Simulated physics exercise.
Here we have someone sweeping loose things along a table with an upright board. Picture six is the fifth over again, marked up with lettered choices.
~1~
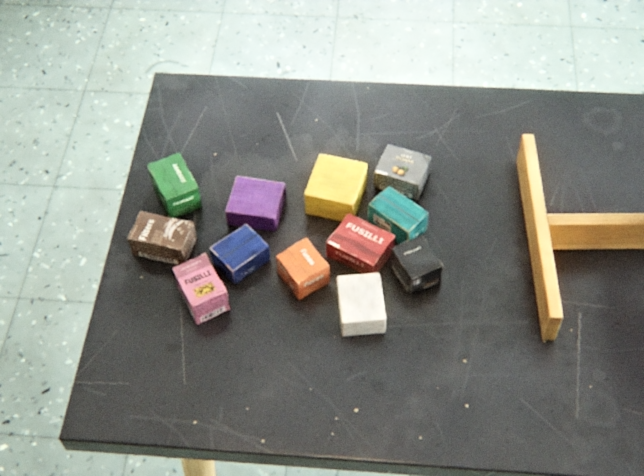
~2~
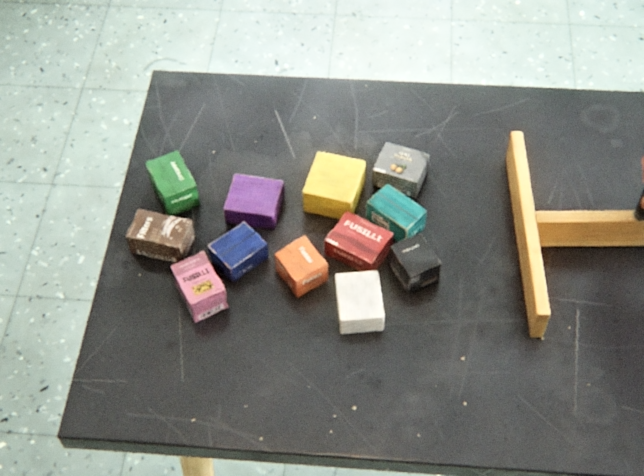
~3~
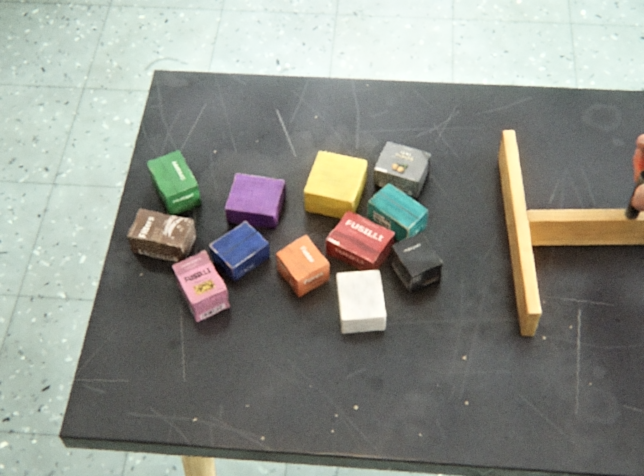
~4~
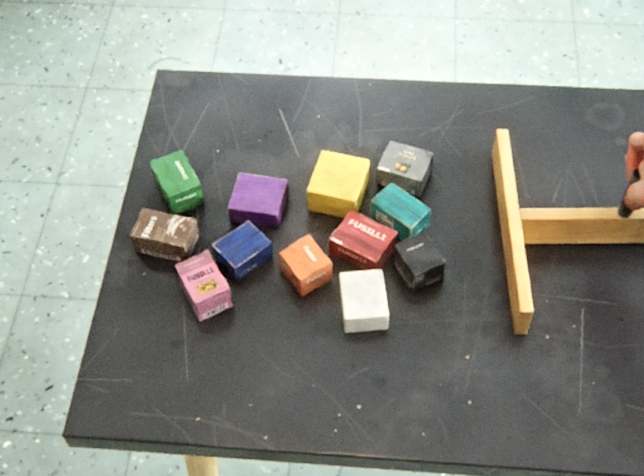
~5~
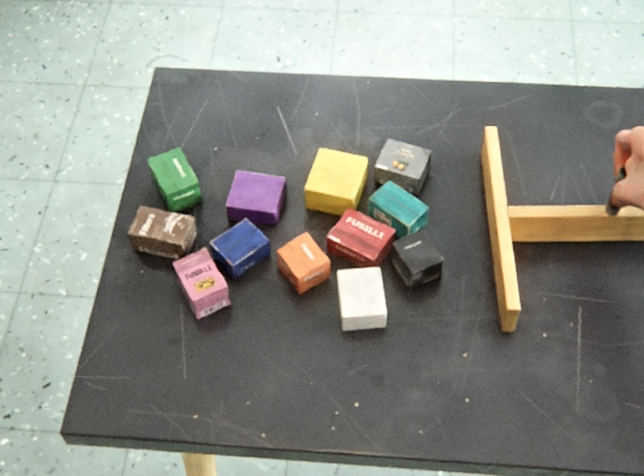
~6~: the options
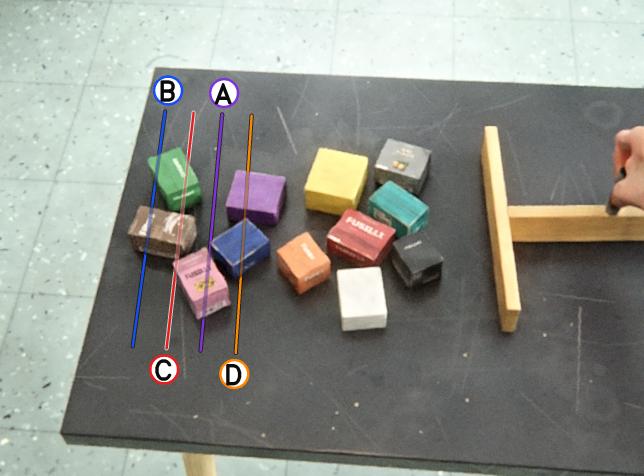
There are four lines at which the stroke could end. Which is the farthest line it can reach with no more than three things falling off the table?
It should halt at A.
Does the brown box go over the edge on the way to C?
By then, yes.
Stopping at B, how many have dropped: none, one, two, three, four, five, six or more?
In all, six or more.
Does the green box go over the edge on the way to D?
Yes.
On the copy, A at (212, 222); B at (150, 219); C at (181, 221); D at (244, 224).
On A. First, board (397, 206); white block (349, 301); grey packet (362, 170).
Then, board (293, 200); green box (123, 189); brown box (143, 234).
Finally, board (213, 196); green box over the edge; brown box over the edge; three fallen.
By contrast, B drops eight; C drops six; D is within the limit but short.
